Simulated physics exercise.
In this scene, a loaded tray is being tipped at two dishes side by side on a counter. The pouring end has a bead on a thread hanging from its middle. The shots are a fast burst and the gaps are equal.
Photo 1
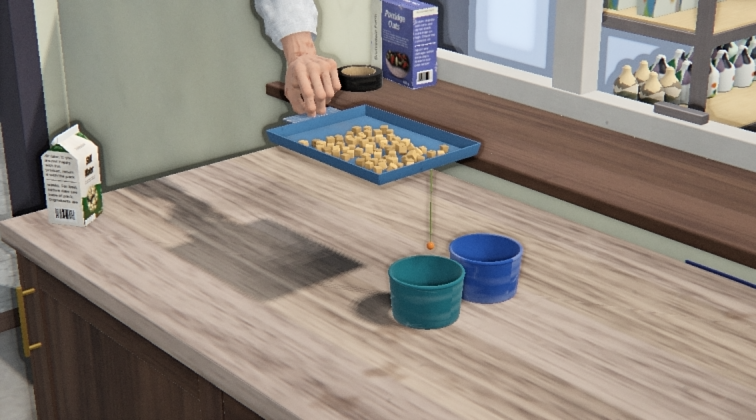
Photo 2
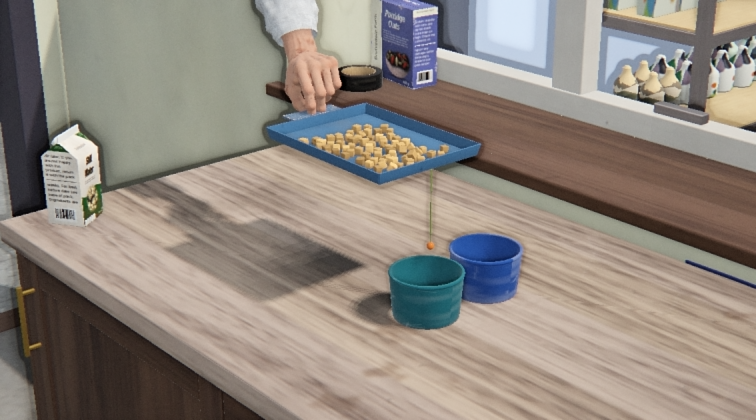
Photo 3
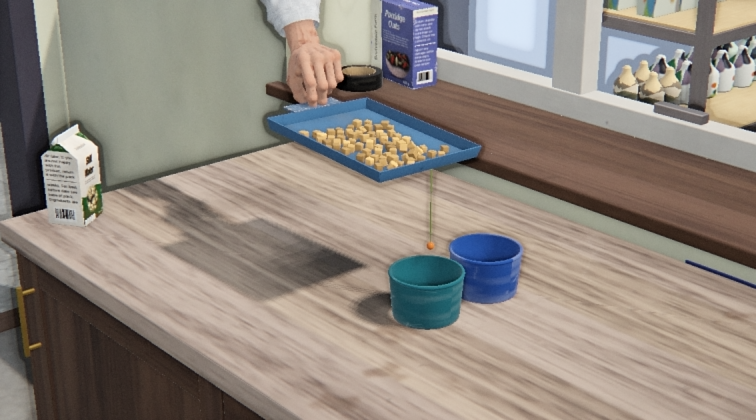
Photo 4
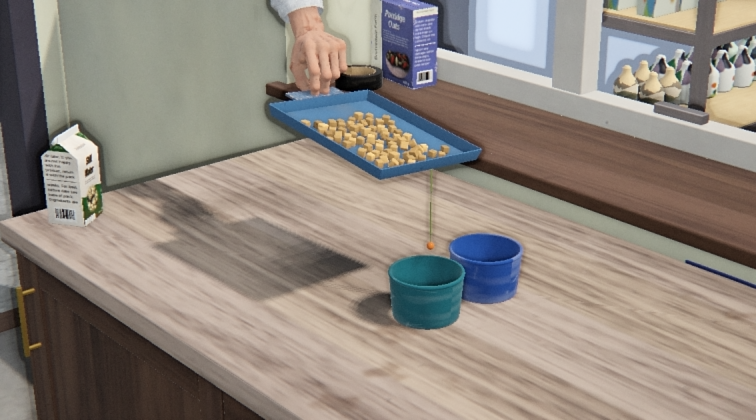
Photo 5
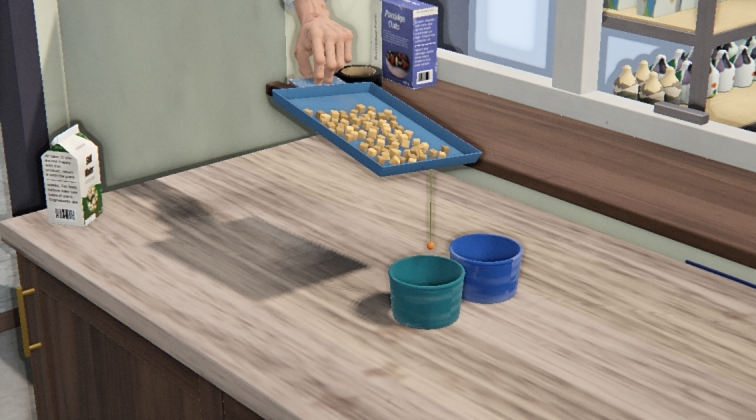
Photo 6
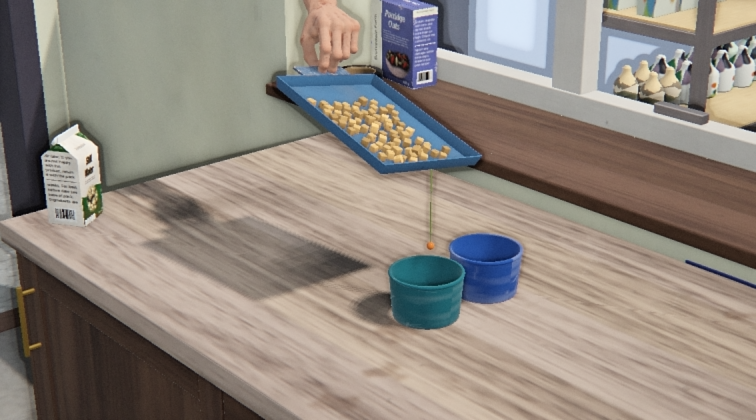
A hand gradually raising the back of a blue tray of small wooden cubes above teal and blue dishes on a counter.
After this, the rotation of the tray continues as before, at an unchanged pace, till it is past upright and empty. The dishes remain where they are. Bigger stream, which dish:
Greater load: Right.
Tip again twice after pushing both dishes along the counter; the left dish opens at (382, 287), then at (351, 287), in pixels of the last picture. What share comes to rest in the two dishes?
First some 20, then 0 per cent.
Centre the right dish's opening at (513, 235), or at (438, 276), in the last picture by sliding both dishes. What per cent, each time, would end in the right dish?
Roughly 20 per cent, then roughly 0 per cent.
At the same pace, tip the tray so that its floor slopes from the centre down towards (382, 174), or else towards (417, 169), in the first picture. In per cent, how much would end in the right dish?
First heading roughly 0 %, second roughly 10 %.
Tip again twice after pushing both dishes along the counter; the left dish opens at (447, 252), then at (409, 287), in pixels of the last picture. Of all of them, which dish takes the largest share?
Try 1 - the dish at left; try 2 - the dish at right.
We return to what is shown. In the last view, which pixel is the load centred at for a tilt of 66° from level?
In the last view, the load is centred near (441, 142).
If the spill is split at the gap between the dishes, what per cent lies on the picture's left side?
It amounts to some 40 percent.
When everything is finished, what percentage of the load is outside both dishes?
My guess is about 20 percent.
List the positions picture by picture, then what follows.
Corners of the pouring end at (379, 173) and (477, 143), level; middle of the load at (369, 149), small wooden cubes; left dish at (452, 301); right dish at (511, 276); bead on its thread at (430, 246), in the first frame.
Corners of the pouring end at (380, 173) and (477, 144), level; middle of the load at (369, 148), in the second frame.
Corners of the pouring end at (380, 171) and (477, 146), tipped barely, lowest at the right corner; middle of the load at (370, 145), in the third frame.
Corners of the pouring end at (382, 168) and (478, 149), tipped a little, lowest at the right corner; middle of the load at (371, 139), in the fourth frame.
Corners of the pouring end at (383, 165) and (478, 152), tipped a little, lowest at the right corner; middle of the load at (372, 134), in the fifth frame.
Corners of the pouring end at (385, 163) and (478, 155), tipped clearly, lowest at the right corner; middle of the load at (374, 129), a small part on the move; left dish at (452, 301); right dish at (511, 276), in the sixth frame.
Soon, tray tipped steeply; nearly all on the tray; a stray few in the right dish.
A while on, tray tipped past a quarter turn; nearly all on the tray; a small part in the right dish; a stray few in the air.
Towards the end, tray tipped past a quarter turn; a stray few in the left dish; most in the right dish; about a quarter outside both.
Finally, tray tipped past a quarter turn; a stray few in the left dish; most in the right dish; about a quarter outside both.
